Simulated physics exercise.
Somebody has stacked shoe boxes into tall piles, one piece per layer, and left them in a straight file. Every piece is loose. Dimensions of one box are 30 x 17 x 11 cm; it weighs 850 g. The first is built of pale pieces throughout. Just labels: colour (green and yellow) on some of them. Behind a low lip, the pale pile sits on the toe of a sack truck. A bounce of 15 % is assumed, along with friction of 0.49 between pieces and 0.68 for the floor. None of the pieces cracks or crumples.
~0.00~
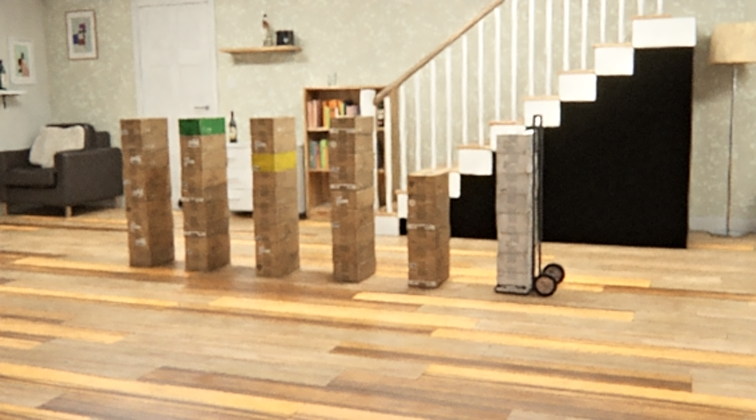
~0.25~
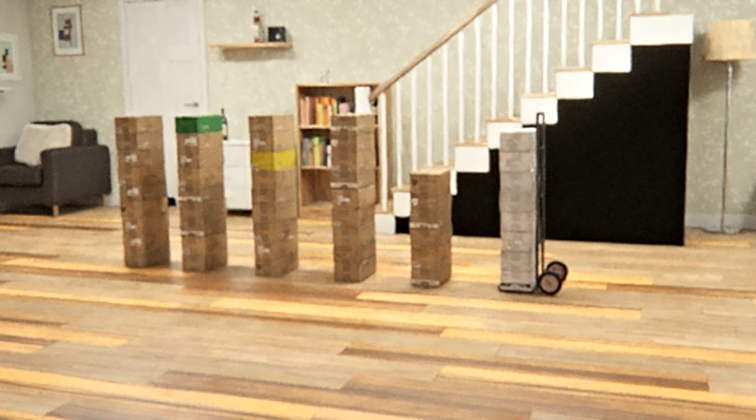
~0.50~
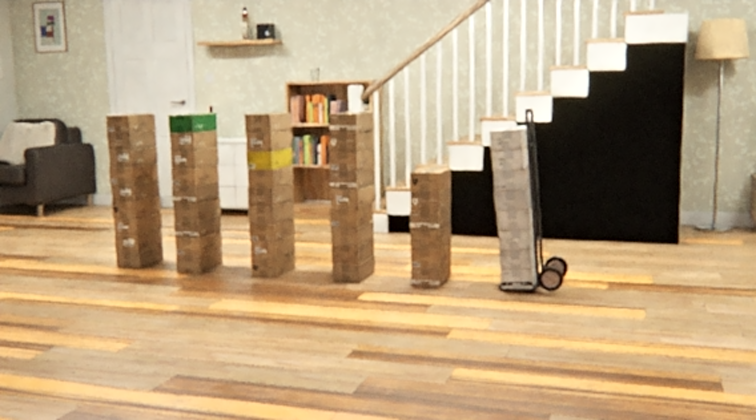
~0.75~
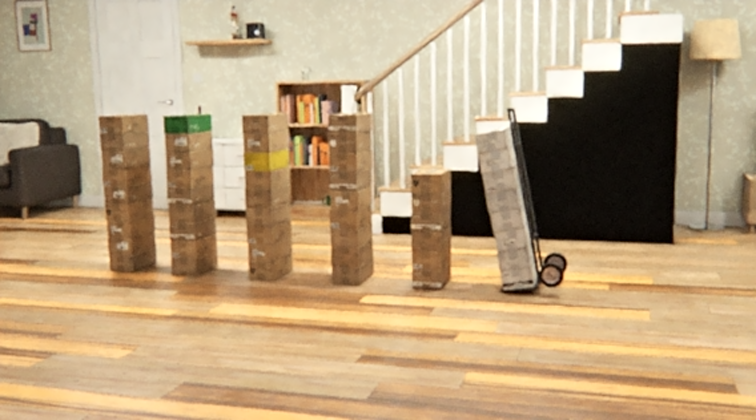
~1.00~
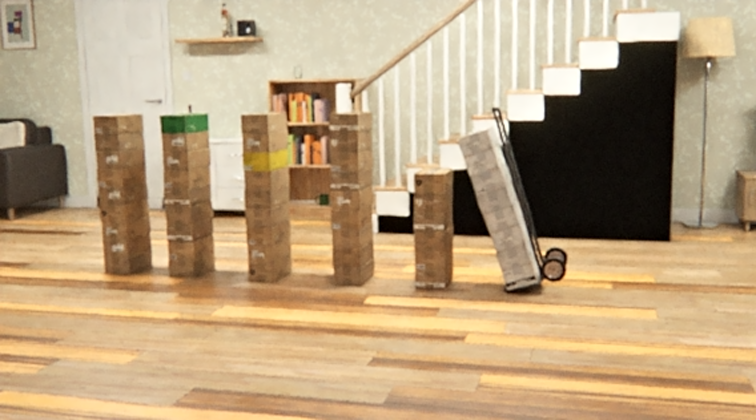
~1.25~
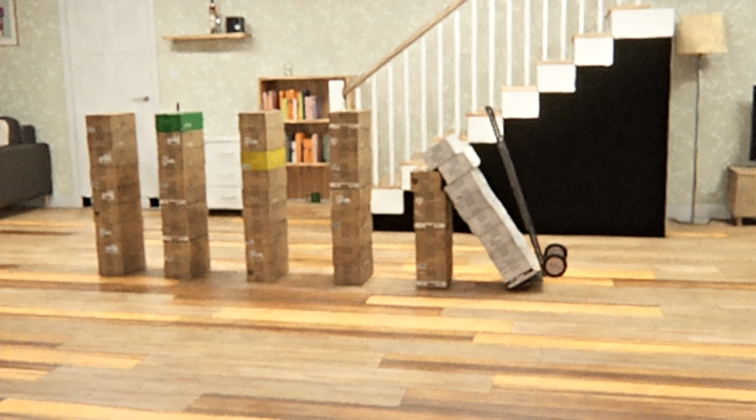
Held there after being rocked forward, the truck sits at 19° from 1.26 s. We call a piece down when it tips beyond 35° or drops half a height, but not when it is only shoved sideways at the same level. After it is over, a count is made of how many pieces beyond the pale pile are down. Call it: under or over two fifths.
Over.
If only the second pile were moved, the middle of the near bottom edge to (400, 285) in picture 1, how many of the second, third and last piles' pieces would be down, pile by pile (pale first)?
Pile tally - second: 5, third: 9, last: 9.
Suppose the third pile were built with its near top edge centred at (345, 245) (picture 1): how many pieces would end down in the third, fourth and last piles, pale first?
Pile by pile that makes third 0, fourth 0, last 0.
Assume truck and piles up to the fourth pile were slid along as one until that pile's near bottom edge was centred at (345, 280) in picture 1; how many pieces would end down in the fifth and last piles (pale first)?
Fifth 8, last 9.
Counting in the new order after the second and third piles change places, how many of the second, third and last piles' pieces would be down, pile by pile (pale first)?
After the swap, the second pile would have 9 down, the third 6 and the last 9.
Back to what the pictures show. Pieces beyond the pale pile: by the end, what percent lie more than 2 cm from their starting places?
Answer: 100 %.
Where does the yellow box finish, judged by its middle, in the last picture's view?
Its centre finishes around pixel (125, 228) in the last picture.
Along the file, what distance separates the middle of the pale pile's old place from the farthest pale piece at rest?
Distance along: Near 90 cm.
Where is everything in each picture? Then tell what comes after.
In the first picture (each place is the centre of the face we see best; the camera moves round a little), truck frame (534, 152) 0° forward; green box (214, 126); yellow box (263, 163); the others all in place.
The second picture shows truck frame (537, 150) 0° forward; green box (211, 124).
The third picture shows truck frame (529, 147) 4° forward, top of the pale pile leaning 4°; green box (205, 123); the others all in place.
The fourth picture shows truck frame (515, 146) 11° forward, top of the pale pile leaning 11°; green box (201, 124); the others all in place.
The fifth picture shows truck frame (504, 144) 16° forward, top of the pale pile leaning 18°; green box (198, 123); the others all in place.
The sixth picture shows truck frame (499, 142) 19° forward, top of the pale pile leaning 32°; green box (193, 122); yellow box (254, 161); one has shifted.
By 2.22 s, 8 of the pale pile down; 10 of the 42 other boxes down; yellow box tilted 5°.
By 3.08 s, 8 of the pale pile down; 33 of the 42 other boxes down; yellow box tilted 52°, 31 cm lower; green box tilted 23°, 12 cm lower.
When it is over (5.3 s), 7 of the pale pile down; 41 of the 42 other boxes down; green box on its side; yellow box tilted 51°, 44 cm lower. That is 98 per cent. In pixels of the last frame, middles, yellow box near (125, 228).
